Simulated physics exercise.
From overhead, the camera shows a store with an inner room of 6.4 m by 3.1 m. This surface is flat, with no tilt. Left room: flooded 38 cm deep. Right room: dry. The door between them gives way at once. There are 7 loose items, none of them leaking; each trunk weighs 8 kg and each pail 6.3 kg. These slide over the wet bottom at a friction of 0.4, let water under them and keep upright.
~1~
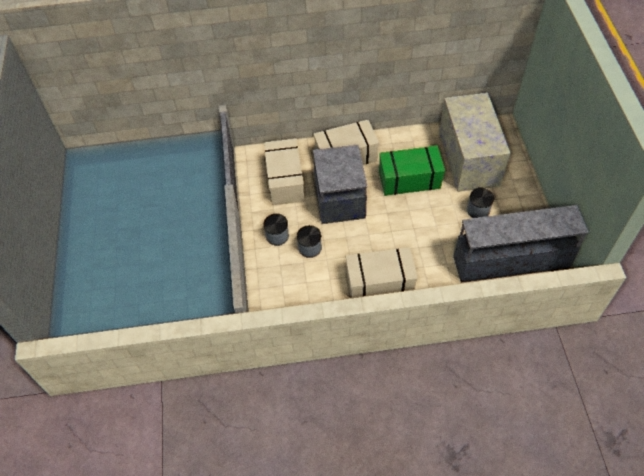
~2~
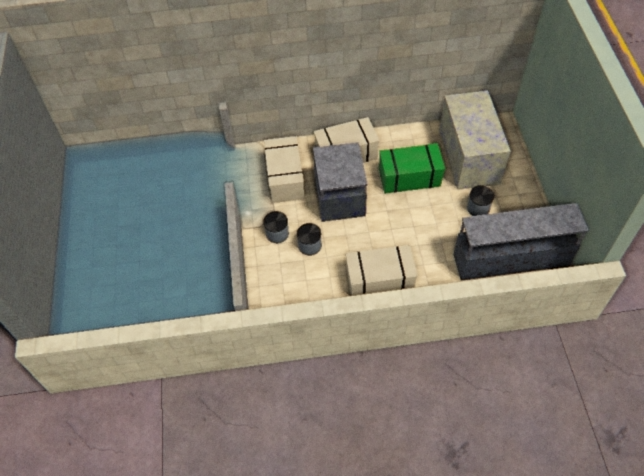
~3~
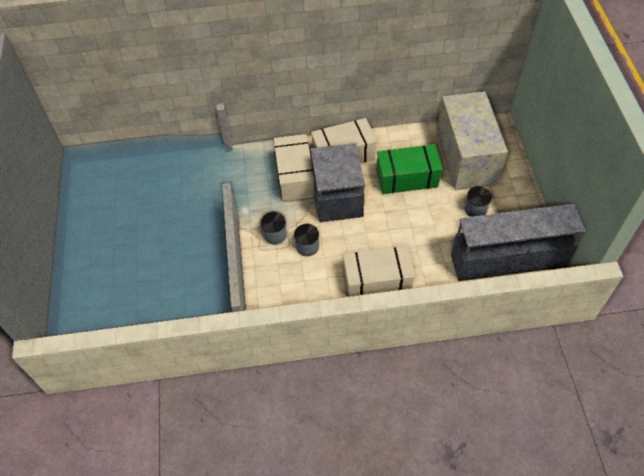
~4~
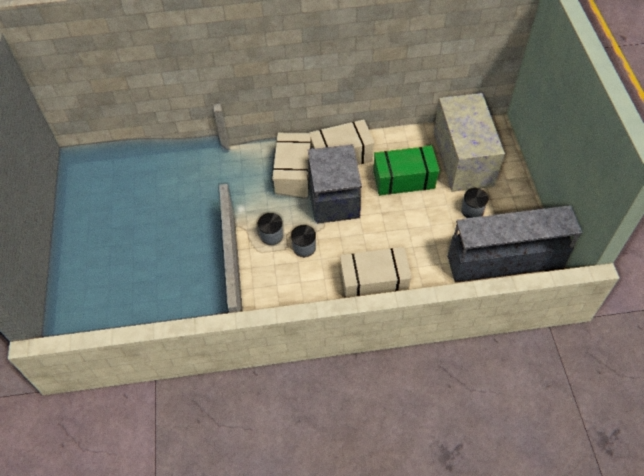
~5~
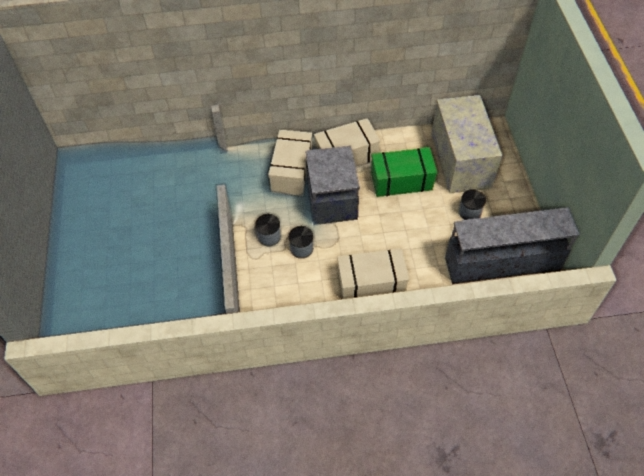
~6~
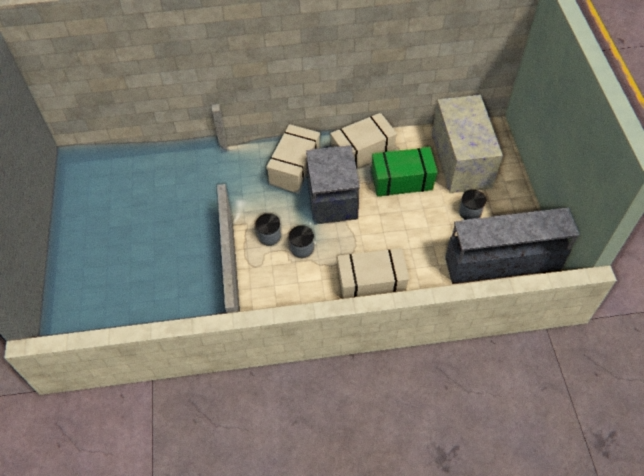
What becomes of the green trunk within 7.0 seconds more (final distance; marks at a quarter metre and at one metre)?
Looks like the green trunk is swept well away here.
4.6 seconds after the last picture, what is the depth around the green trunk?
The depth there is around 12 cm.
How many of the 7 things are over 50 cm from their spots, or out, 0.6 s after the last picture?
I make it 2 by then.
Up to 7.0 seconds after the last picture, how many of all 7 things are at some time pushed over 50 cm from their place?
It works out to 7.
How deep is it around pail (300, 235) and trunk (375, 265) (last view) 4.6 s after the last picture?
About 11 and 11 cm.
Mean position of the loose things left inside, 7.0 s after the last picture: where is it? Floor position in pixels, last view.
About (376, 232).
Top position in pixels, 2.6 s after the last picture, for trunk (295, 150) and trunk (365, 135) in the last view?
Somewhere about (381, 192) and (424, 183).
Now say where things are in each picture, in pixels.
The green trunk at (412, 162) rests on the ground; water covers 6.9 m2; 0 of 7 have shifted, in the first frame.
The green trunk at (412, 159) rests on the ground; 7.6 m2 under water; 0 of 7 have shifted, in the second frame.
The green trunk at (409, 160), on the bottom; 8.3 m2 under water; 1 of 7 have shifted, in the third frame.
The green trunk at (406, 162) rests on the ground; 8.8 m2 under water; 1 of 7 have shifted, in the fourth frame.
The green trunk at (404, 163), on the bottom; 9.2 m2 under water; 2 of 7 have shifted, in the fifth frame.
The green trunk at (404, 163), on the bottom; 9.8 m2 under water; 2 of 7 have shifted, in the sixth frame.
Then, 0.6 s after the last picture the green trunk is near (408, 165), 0.1 m from its start, aground; 2 afloat.
Then, 2.6 s after the last picture the green trunk is near (421, 236), 1.2 m from its start, afloat; 4 afloat.
Then, 4.6 s after the last picture the green trunk is near (388, 246), 1.4 m from its start, afloat; 7 afloat.
Then, 7.0 s after the last picture the green trunk is near (341, 225), 1.4 m from its start, afloat; 7 afloat.
